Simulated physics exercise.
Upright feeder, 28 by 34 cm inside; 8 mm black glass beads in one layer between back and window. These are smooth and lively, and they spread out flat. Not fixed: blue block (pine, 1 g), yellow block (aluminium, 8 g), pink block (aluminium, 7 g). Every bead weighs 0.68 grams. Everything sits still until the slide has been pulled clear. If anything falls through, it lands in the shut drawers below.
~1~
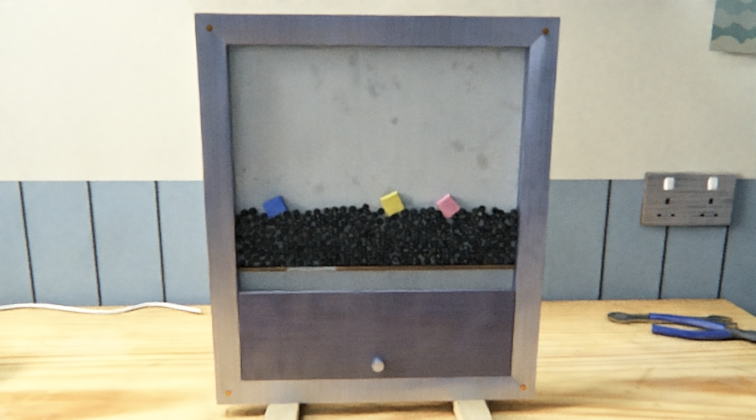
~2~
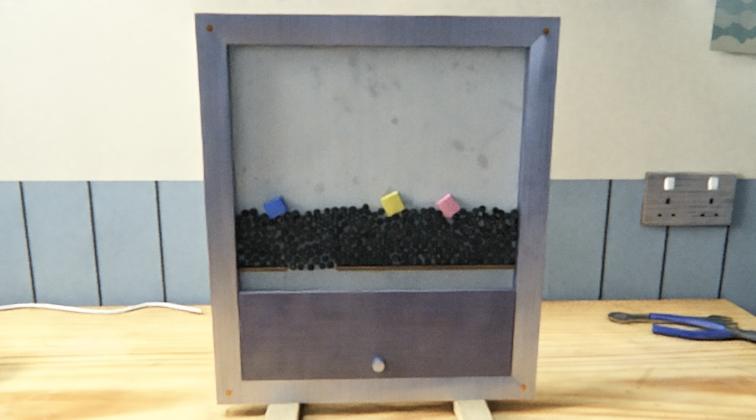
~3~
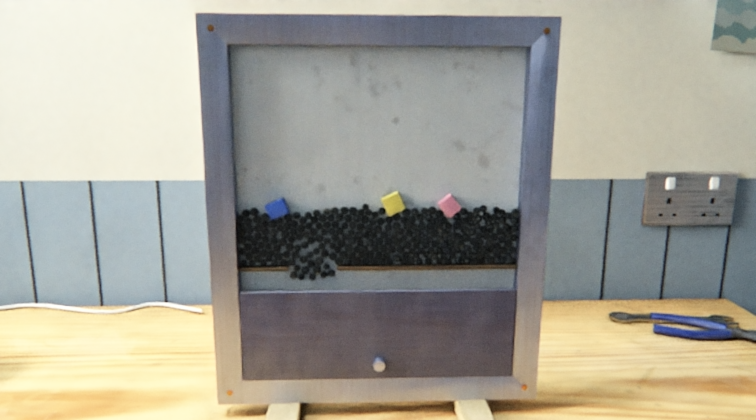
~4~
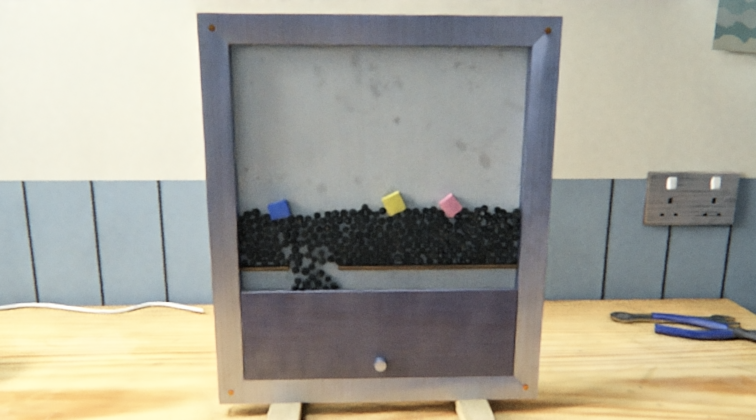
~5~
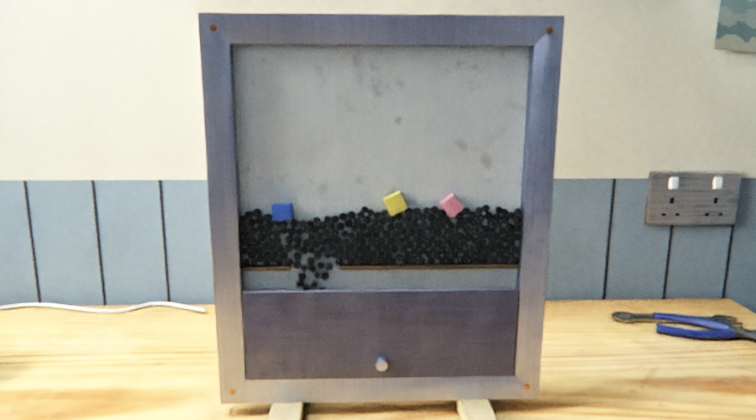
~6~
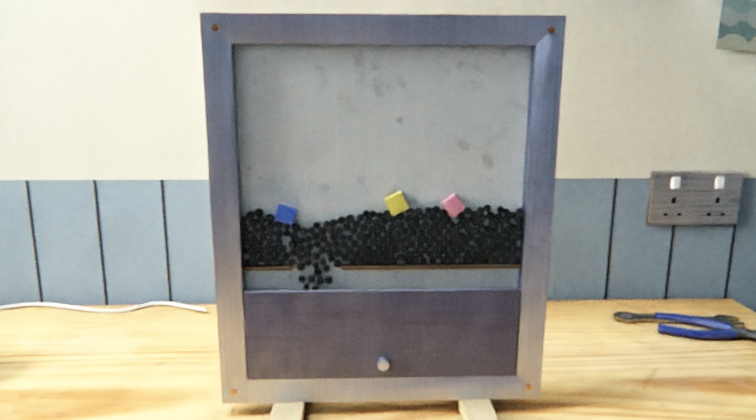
In the video, a slot opens at the lower left beneath a bed of black beads in an upright frame, and beads pour through as the surface above sinks and the blue block shifts slightly down and right, tilting.
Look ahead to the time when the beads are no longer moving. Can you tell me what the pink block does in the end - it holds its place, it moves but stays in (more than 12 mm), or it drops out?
In the end it moves but stays inside.
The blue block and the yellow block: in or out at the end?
Result - blue: Escaped, yellow: Escaped.
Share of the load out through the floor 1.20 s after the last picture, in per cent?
About 60 per cent.
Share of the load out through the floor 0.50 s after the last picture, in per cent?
Close to 45 percent at that point.
Then, 0.15 s after the last picture, 25 % are out; blue block moved 4.9 cm tilted 71°; yellow block moved 0.7 cm tilted 14°; pink block moved 0.1 cm tilted 49°.
Then, 0.50 s after the last picture, 45 % are out; blue block below the floor; yellow block below the floor; pink block moved 1.9 cm.
Then, 1.20 s after the last picture, 60 % are out; blue block below the floor; yellow block below the floor; pink block moved 4.8 cm.
All still 2.3 s after it, 65 % are out; blue block below the floor; yellow block below the floor; pink block moved 8.2 cm tilted 46°.
